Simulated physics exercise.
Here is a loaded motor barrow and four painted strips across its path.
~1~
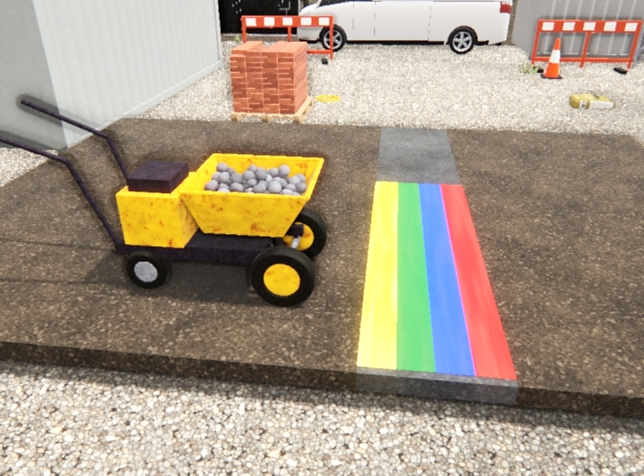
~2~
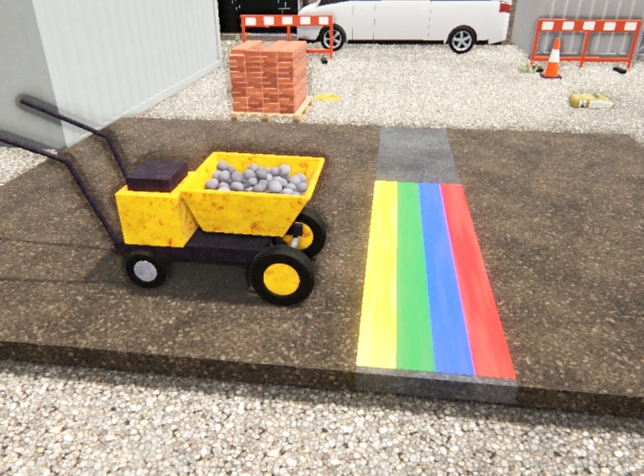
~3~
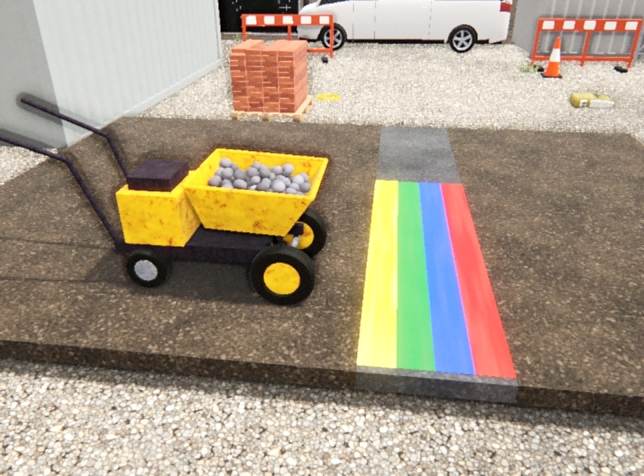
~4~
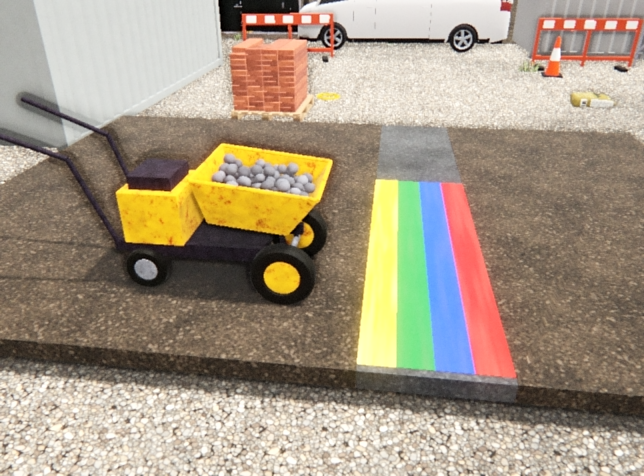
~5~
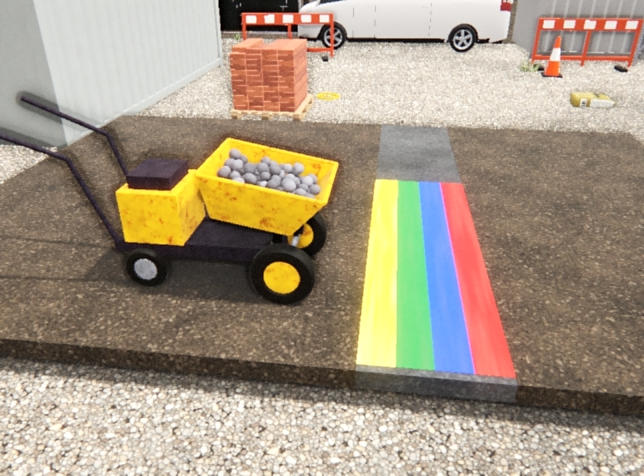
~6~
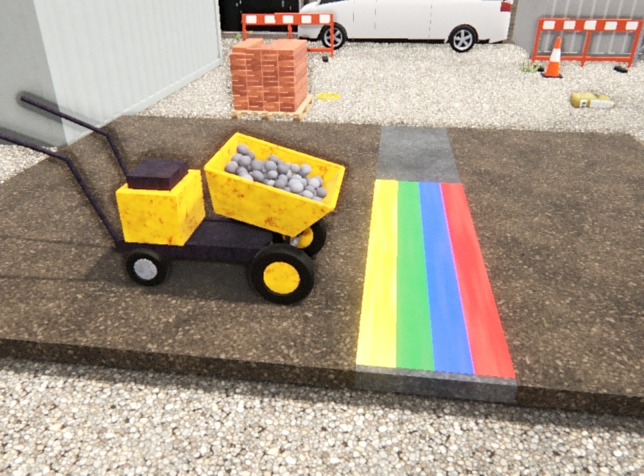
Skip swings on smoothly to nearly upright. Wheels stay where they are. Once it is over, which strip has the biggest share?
Biggest share: The green strip.
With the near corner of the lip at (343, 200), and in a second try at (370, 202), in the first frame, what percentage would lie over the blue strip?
Roughly 30 per cent at the first spot and 30 per cent at the second.
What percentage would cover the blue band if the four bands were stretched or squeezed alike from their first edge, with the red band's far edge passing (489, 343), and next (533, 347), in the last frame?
Shares: Close to 20 %; close to 10 %.
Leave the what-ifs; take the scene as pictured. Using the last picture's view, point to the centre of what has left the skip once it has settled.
(417, 282).
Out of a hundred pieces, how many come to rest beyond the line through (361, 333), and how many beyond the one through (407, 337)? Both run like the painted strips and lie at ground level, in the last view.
Some 80 and some 50 per cent, respectively.
Shortly afterwards, skip tipped steeply; the whole lot in the skip.
Next, skip tipped right over; the bulk in the skip; a little over the yellow strip; a little over the green strip.
Some moments later, skip tipped right over; near a quarter in the skip; a little over the yellow strip; near a third over the green strip; a little over the blue strip; a little over the red strip; only a few off the paint.
In the end, skip tipped right over; near a quarter in the skip; near a quarter over the yellow strip; near a third over the green strip; near a quarter over the blue strip; a little over the red strip; a little off the paint.
